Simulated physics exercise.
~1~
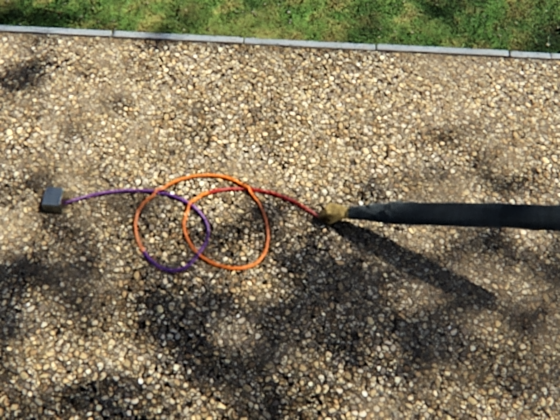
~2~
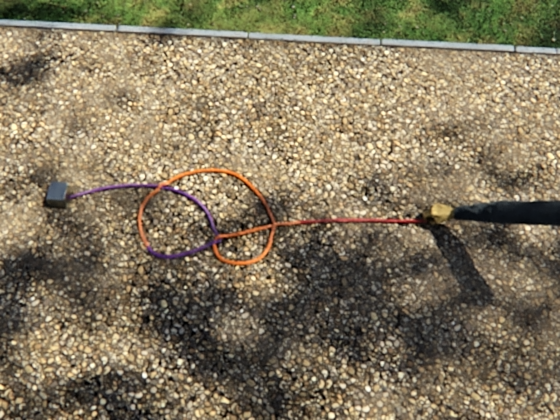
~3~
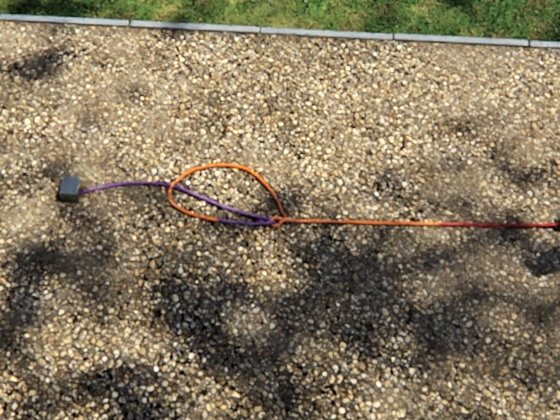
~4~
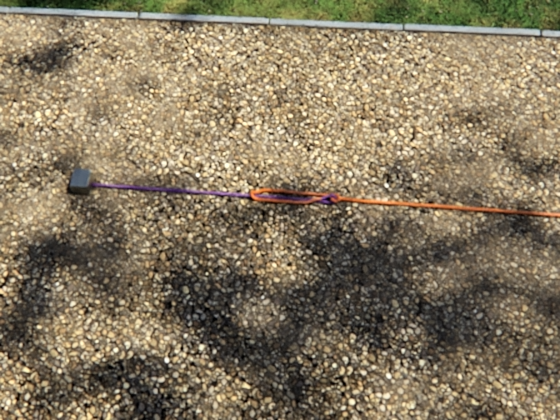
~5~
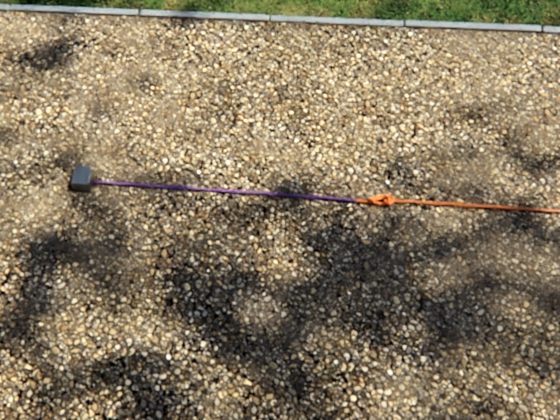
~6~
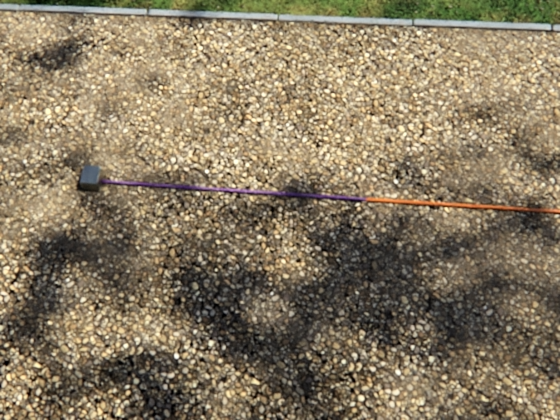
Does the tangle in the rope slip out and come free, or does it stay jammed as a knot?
The tangle slips out and comes free. Its small orange lump disappears and the rope runs straight from the dark block to the right.
